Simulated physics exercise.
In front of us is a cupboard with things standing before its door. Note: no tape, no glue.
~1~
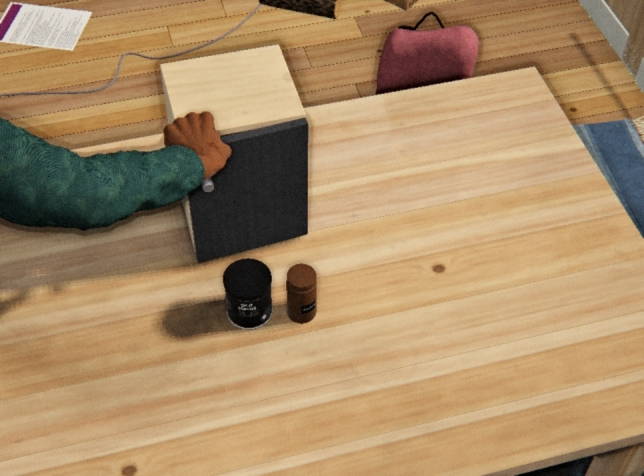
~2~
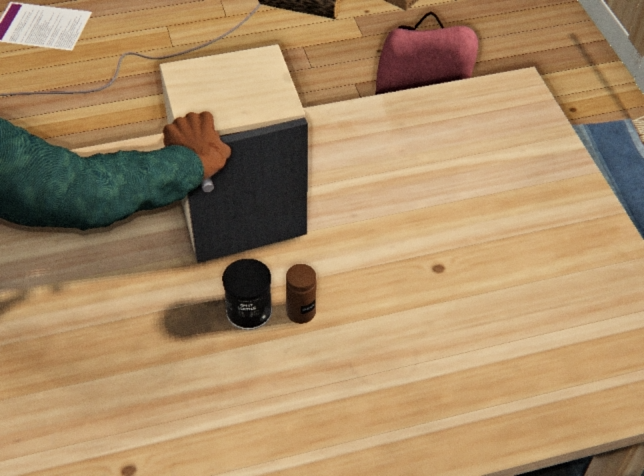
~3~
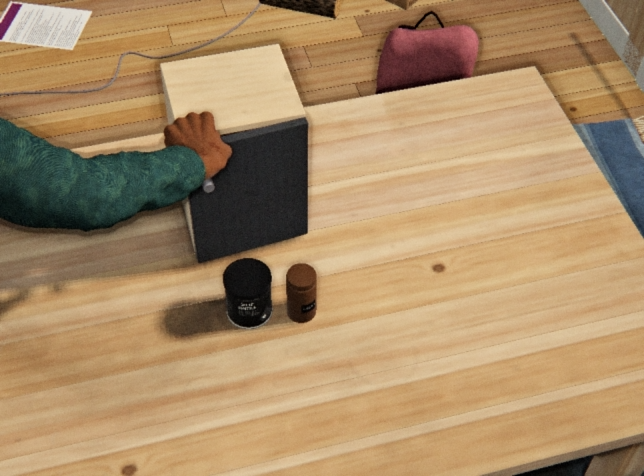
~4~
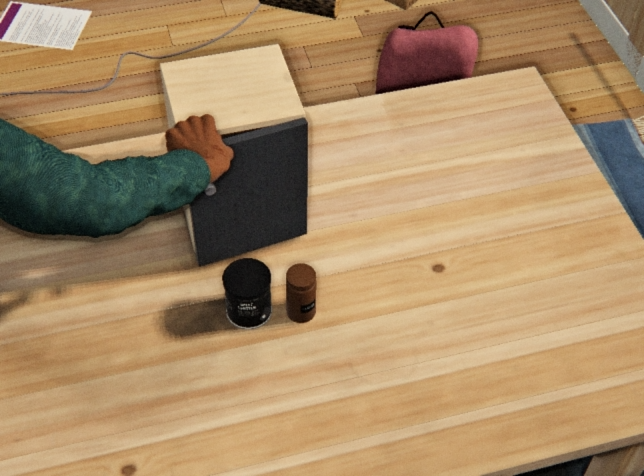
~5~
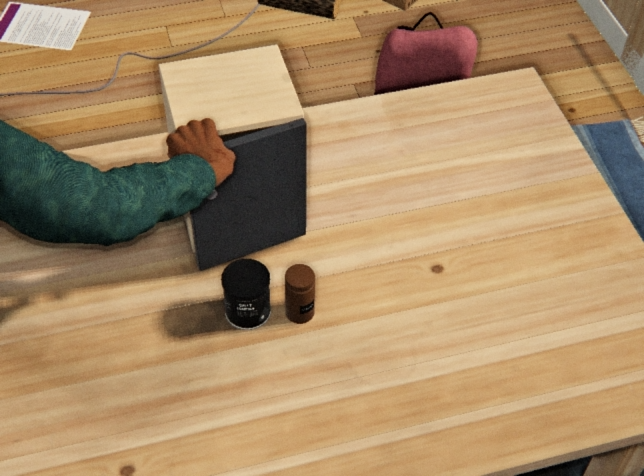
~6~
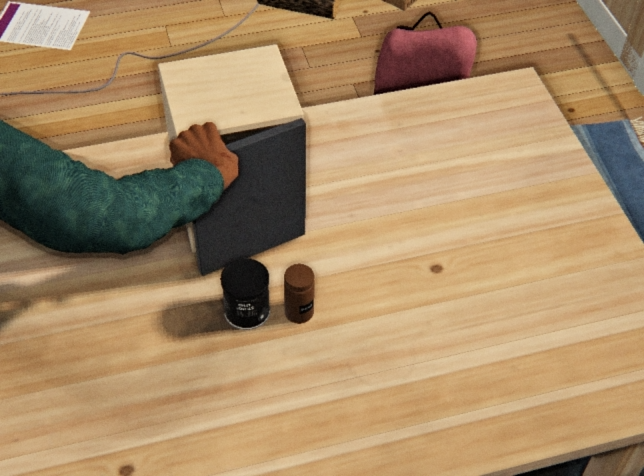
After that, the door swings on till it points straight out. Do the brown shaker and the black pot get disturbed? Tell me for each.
Here the brown shaker is disturbed, the black pot is disturbed.
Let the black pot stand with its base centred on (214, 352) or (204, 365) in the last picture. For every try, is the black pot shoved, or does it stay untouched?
Well, the black pot goes undisturbed the first time and goes undisturbed the second.
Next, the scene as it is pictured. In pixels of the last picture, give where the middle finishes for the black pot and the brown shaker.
Final spots: First object (319, 337), second object (347, 292).
Then, 0.96 s on from there, door 46° open; brown shaker moving near (304, 294); black pot displaced about its own width near (269, 310).
Then, 1.28 s on from there, door 57° open; brown shaker displaced a little near (312, 294); black pot displaced about its own width near (288, 321).
Then, 1.80 s on from there, door 75° open; brown shaker displaced about its own width near (321, 294); black pot displaced well along near (317, 335).
In the end, the brown shaker is pushed along, near (347, 292); the black pot is pushed along, near (319, 337).
